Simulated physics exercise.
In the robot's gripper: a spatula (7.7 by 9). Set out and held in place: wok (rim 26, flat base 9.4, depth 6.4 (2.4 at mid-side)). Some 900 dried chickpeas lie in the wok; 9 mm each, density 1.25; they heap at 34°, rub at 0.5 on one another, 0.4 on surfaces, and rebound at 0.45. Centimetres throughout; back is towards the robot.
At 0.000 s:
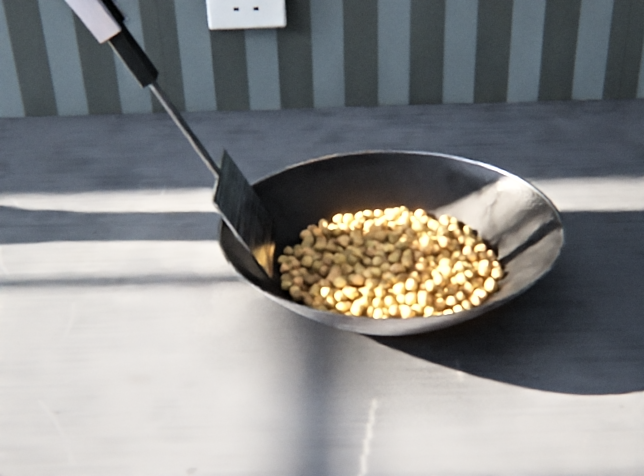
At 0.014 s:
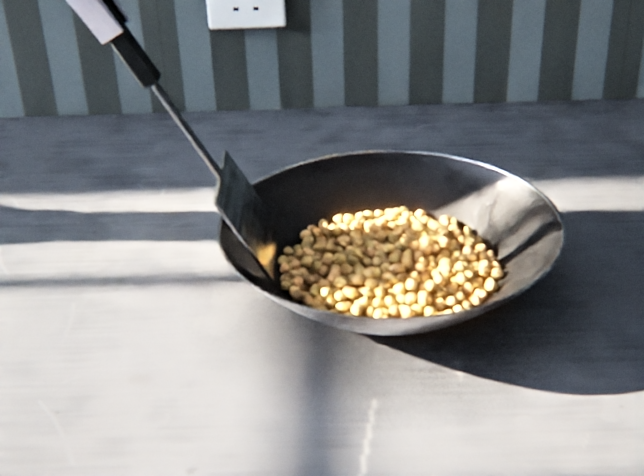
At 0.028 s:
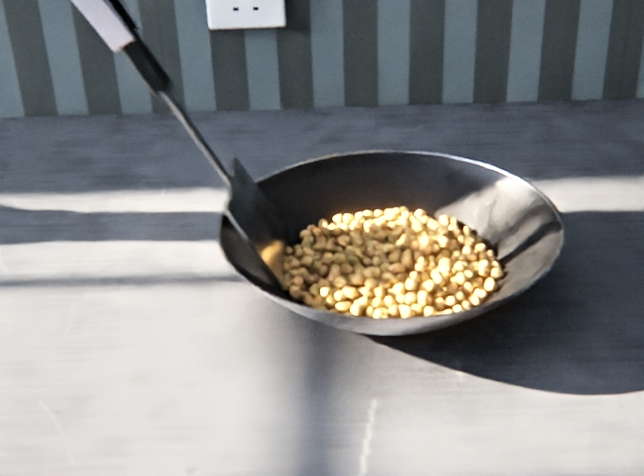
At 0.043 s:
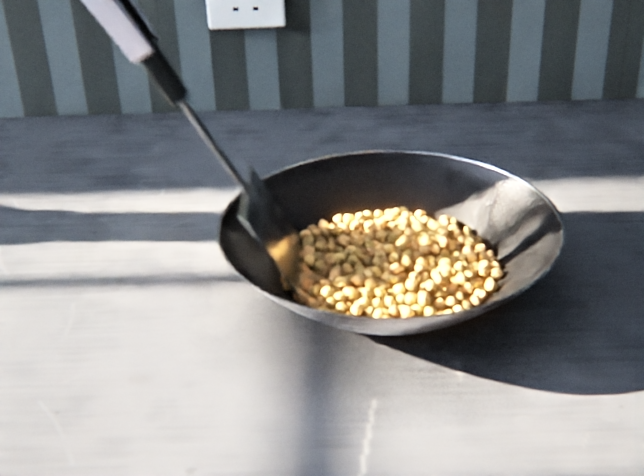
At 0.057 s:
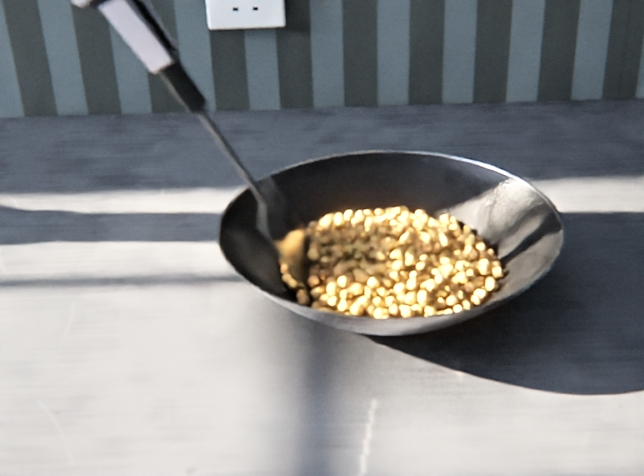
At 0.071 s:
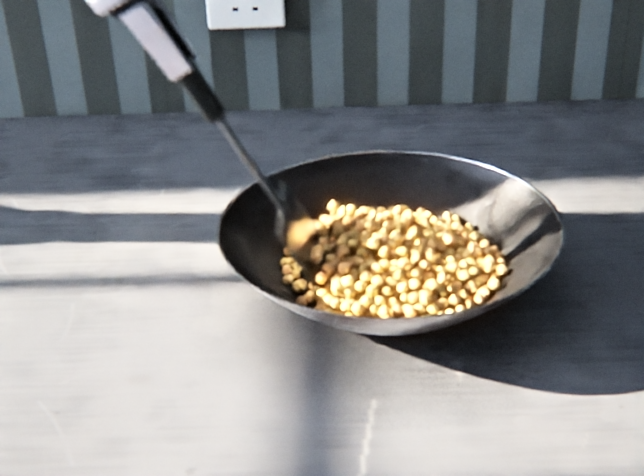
A long-handled metal spatula leans into the left side of a dark wok in a fixed, slightly raised view of a grey tabletop before a striped wall with a white socket. Pale golden chickpeas lie heaped in the sunlit wok, its shadow falling to the right. The spatula first barely shifts, then slides rightward and down into the heap's left edge, nudging some chickpeas.
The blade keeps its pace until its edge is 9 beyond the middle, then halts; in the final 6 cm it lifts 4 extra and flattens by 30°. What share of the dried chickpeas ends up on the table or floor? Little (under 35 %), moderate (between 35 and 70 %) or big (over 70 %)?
On the table or floor the share is moderate, between 35 and 70 %.
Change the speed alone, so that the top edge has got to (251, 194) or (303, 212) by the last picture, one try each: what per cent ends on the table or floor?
Some 25 and 50 per cent.
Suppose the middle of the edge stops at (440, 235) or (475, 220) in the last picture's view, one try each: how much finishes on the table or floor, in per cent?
Some 5 and 25 per cent.
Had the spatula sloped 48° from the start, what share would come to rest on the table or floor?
In that case some 40 per cent.
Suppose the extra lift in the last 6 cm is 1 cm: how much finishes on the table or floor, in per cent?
Some 45 per cent.
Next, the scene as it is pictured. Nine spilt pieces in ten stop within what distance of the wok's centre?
Some 50 cm.
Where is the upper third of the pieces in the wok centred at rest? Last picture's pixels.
At about (479, 248).
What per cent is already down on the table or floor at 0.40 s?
About 20 per cent.
After 0.12 s, sloping 61°, highest piece 10 above the table; 900 in the wok.
After 0.18 s, sloping 52°, highest piece 13 above the table; 899 in the wok, 1 on the blade or in flight.
After 0.40 s, sloping 31°, highest piece 12 above the table; 502 in the wok, 178 on the table or floor, 220 on the blade or in flight.
After 1.45 s, sloping 31°, highest piece 7 above the table; 502 in the wok, 398 on the table or floor.
At rest, 502 in the wok, 398 on the table or floor. That is 44 % on the table or floor.
